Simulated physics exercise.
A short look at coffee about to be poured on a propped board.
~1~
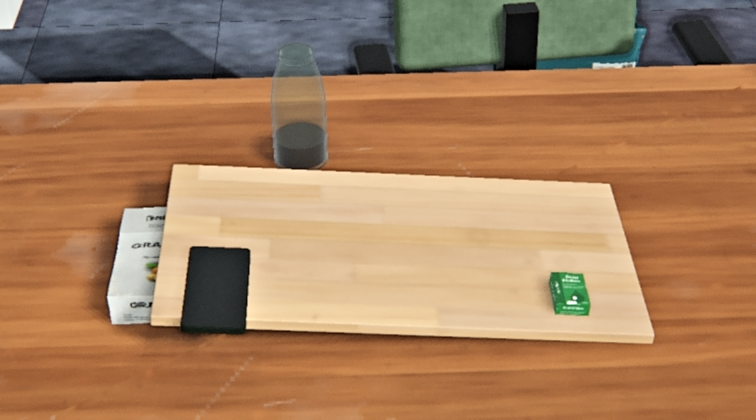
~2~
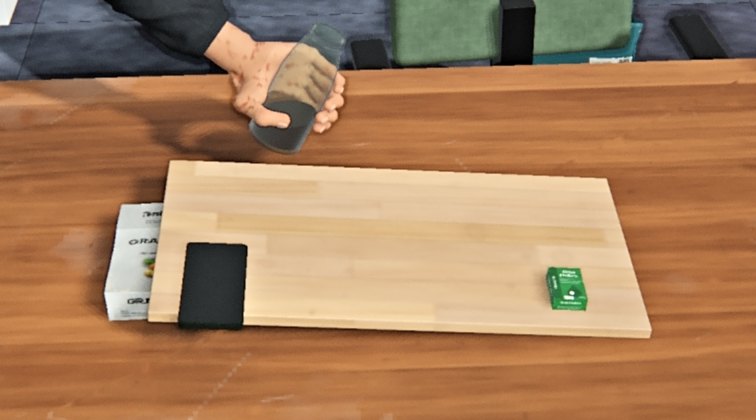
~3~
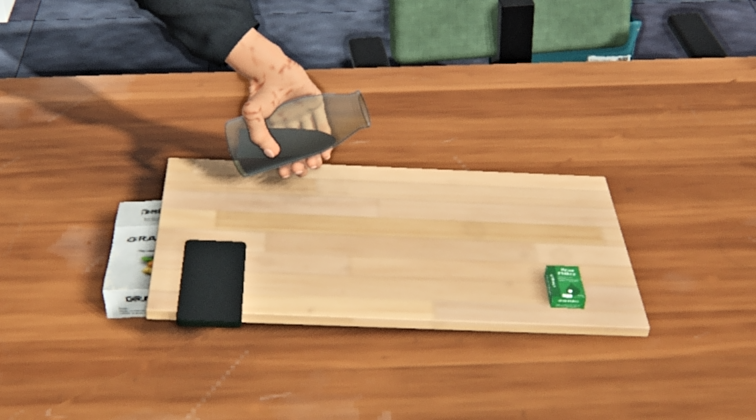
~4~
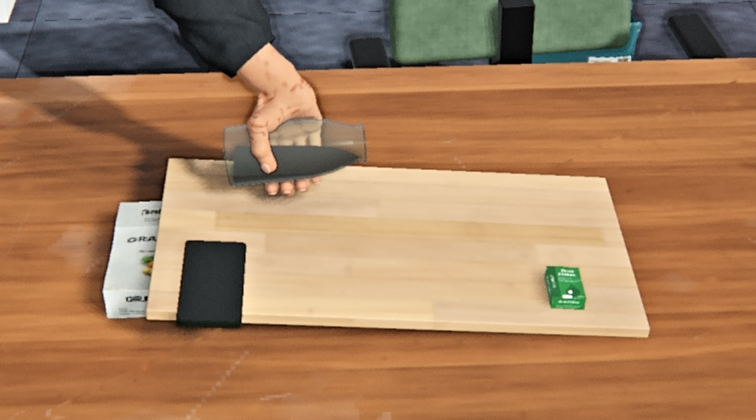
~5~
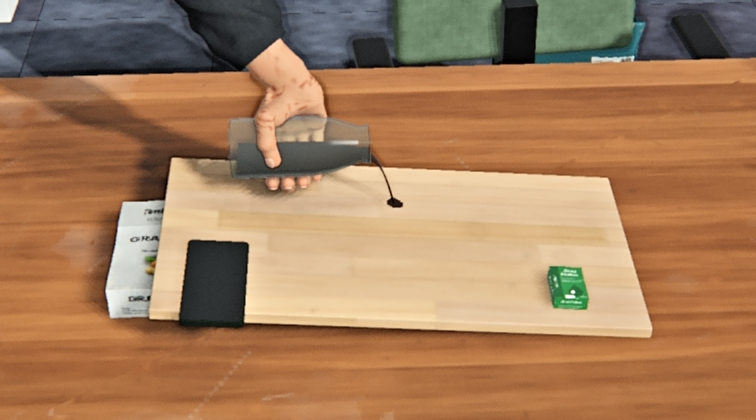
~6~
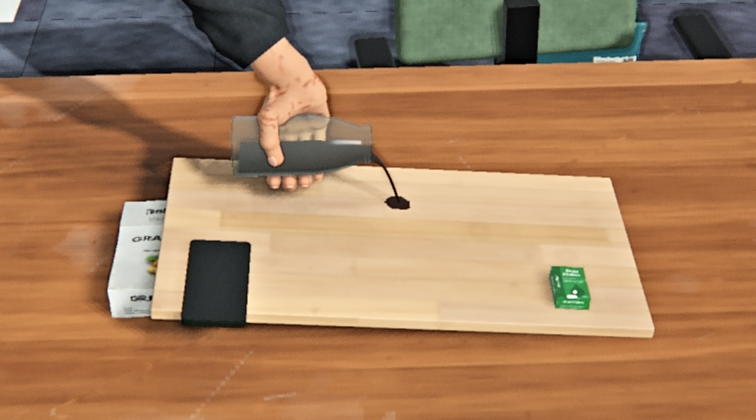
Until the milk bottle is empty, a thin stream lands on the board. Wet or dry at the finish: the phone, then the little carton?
On the left the phone - dry; on the right the little carton - dry.
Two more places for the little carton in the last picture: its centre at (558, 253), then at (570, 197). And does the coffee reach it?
In the first spot it stays clear, in the second spot it gets hit.
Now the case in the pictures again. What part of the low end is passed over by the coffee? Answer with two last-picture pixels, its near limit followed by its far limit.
It's wet from (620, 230) at the near side to (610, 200) at the far side.
A moment on, it runs down to the right; the phone is untouched; the little carton is untouched.
Further on, it runs down to the right and off the end; the phone is untouched; the little carton is untouched.
When it is over, it runs down to the right and off the end; the phone is untouched; the little carton is untouched.
